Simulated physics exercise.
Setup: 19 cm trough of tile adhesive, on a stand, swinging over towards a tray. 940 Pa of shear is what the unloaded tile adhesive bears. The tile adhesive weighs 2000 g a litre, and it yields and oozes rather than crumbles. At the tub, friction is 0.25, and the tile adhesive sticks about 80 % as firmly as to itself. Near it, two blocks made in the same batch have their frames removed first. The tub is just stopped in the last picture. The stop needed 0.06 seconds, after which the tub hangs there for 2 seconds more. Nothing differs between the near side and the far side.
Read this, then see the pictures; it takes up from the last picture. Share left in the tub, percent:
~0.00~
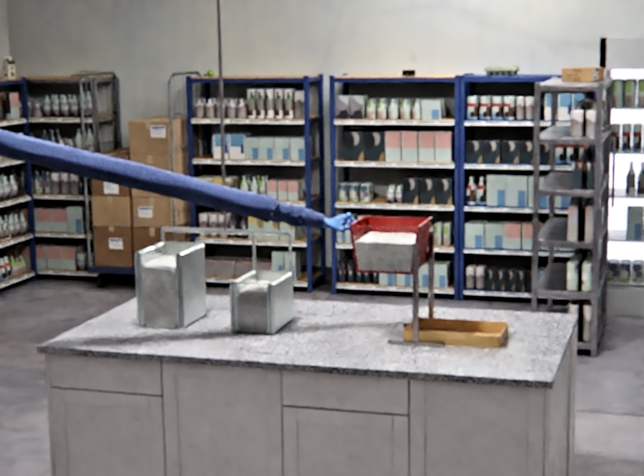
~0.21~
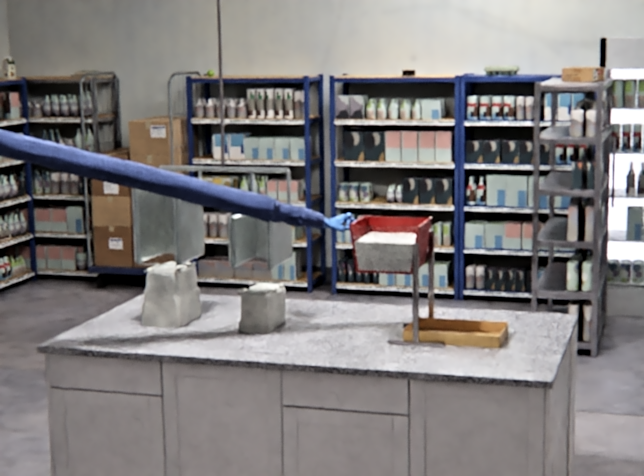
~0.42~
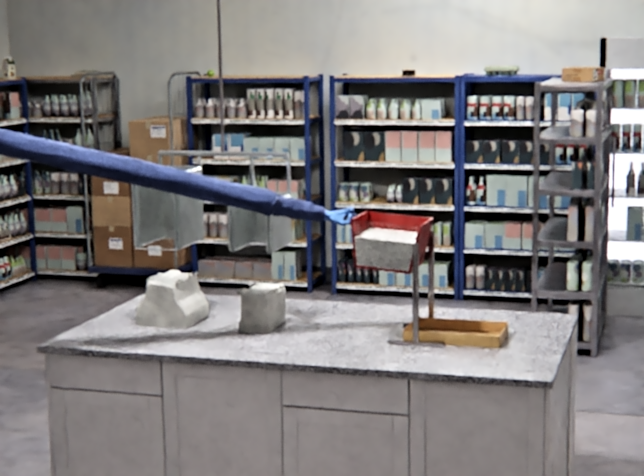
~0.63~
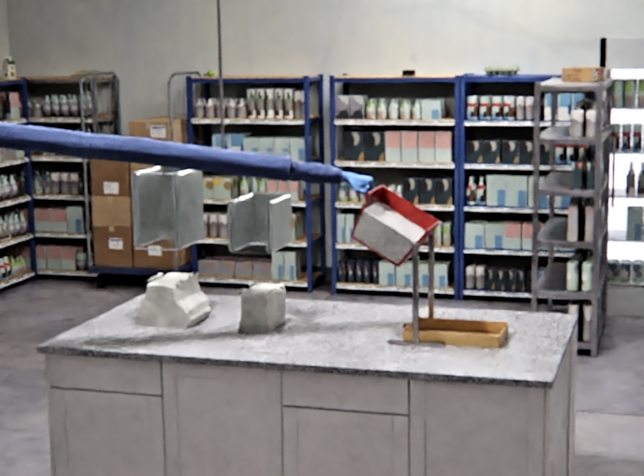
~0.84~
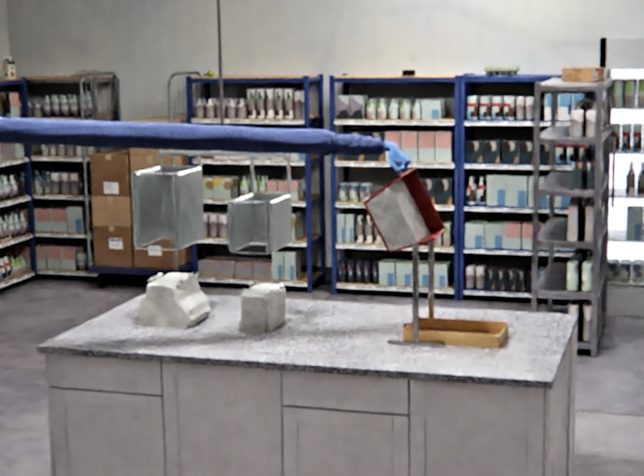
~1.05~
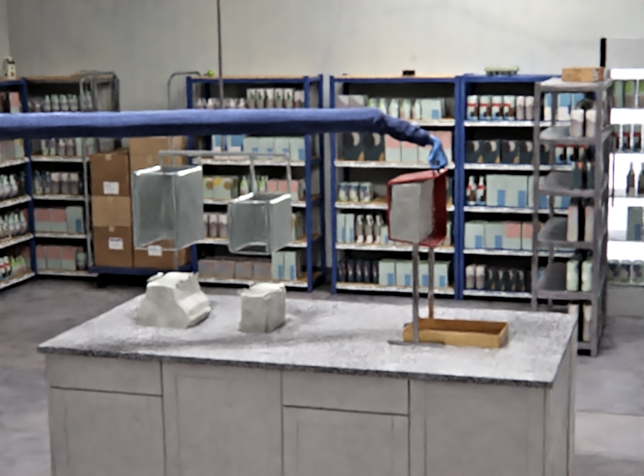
44 %.
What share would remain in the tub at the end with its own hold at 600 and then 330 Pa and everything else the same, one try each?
Respectively 50 % and 40 %.
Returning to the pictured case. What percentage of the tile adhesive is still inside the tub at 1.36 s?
Around 80 per cent.
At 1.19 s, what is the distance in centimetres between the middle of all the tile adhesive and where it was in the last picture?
Distance: About 4 cm.
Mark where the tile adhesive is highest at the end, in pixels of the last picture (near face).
Close to pixel (411, 217).
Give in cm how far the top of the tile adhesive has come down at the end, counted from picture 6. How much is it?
Roughly 14 cm.
After 1.19 s, the tub is at 89 degrees and holds 100 %.
After 1.36 s, the tub is at 89 degrees and holds 78 %.
After 1.53 s, the tub is at 89 degrees and holds 52 %.
After 1.70 s, the tub is at 89 degrees and holds 44 %.
After 3.05 s, at the end, the tub is at 89 degrees and holds 44 %.
